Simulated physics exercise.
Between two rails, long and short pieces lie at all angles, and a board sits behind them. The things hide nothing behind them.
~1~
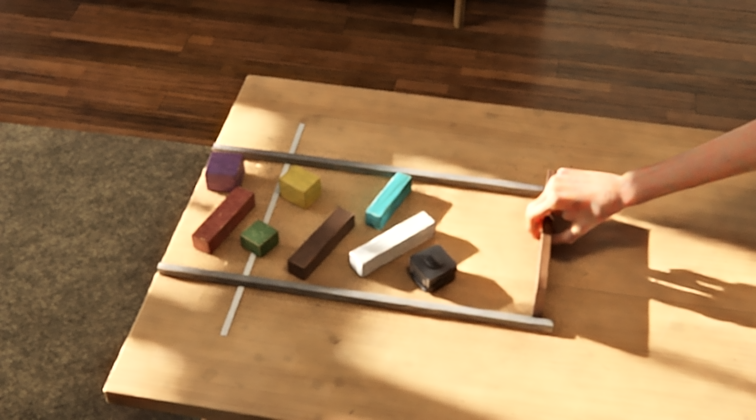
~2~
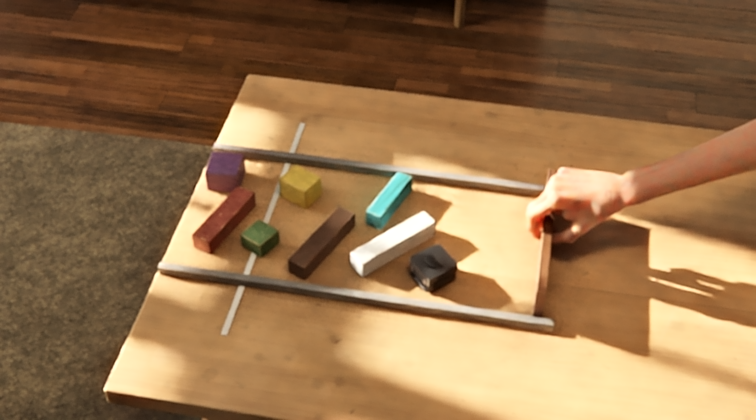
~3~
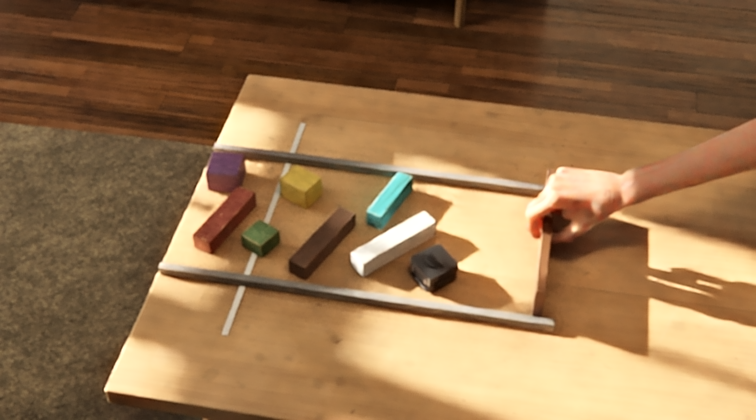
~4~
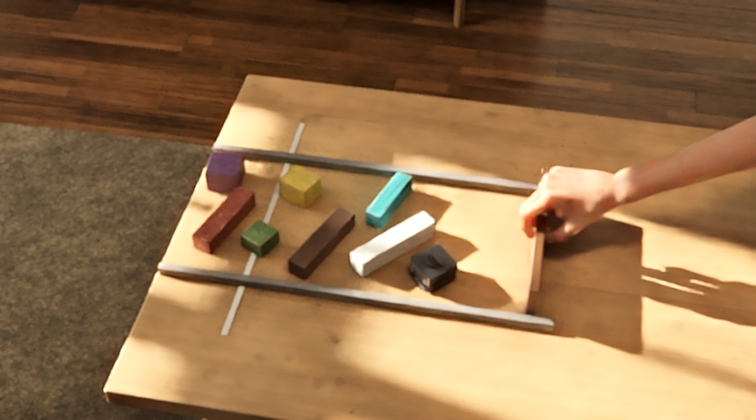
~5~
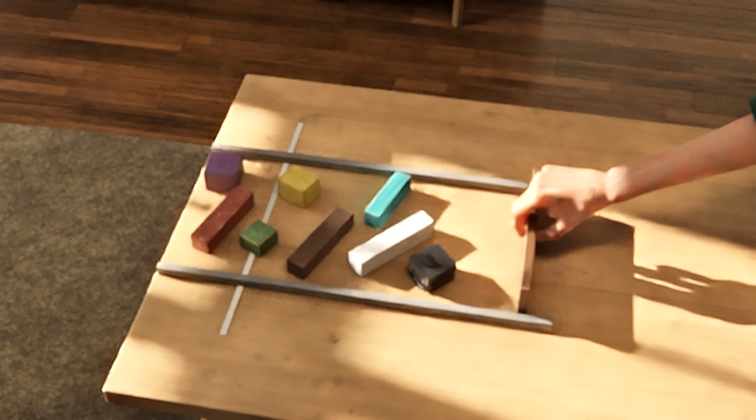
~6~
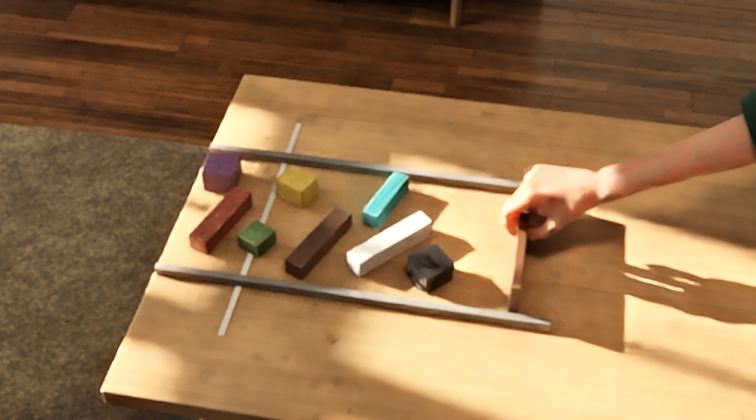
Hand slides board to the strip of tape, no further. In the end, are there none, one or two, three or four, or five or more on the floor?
There are one or two on the floor.
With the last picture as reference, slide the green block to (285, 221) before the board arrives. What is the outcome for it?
Result: It does not come off.
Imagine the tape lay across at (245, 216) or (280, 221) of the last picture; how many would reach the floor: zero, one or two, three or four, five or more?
Three to four; zero.
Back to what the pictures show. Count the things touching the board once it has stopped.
Contact count: 3.
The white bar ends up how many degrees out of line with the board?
Out of line by around 35°.
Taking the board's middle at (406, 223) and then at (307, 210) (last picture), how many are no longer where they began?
Moved so far: 2, then 7.
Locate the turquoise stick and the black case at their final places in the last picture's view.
The turquoise stick at (257, 179), the black case at (226, 248).
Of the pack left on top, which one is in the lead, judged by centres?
Green block.
Soon after, none off yet; purple block at rest near (222, 172); red bar at rest near (221, 220); green block at rest near (257, 238).
After that, none off yet; purple block at rest near (222, 172); red bar at rest near (221, 220); green block displaced a little near (243, 233).
In the end, the number that fall off is one or two; gone, red bar.
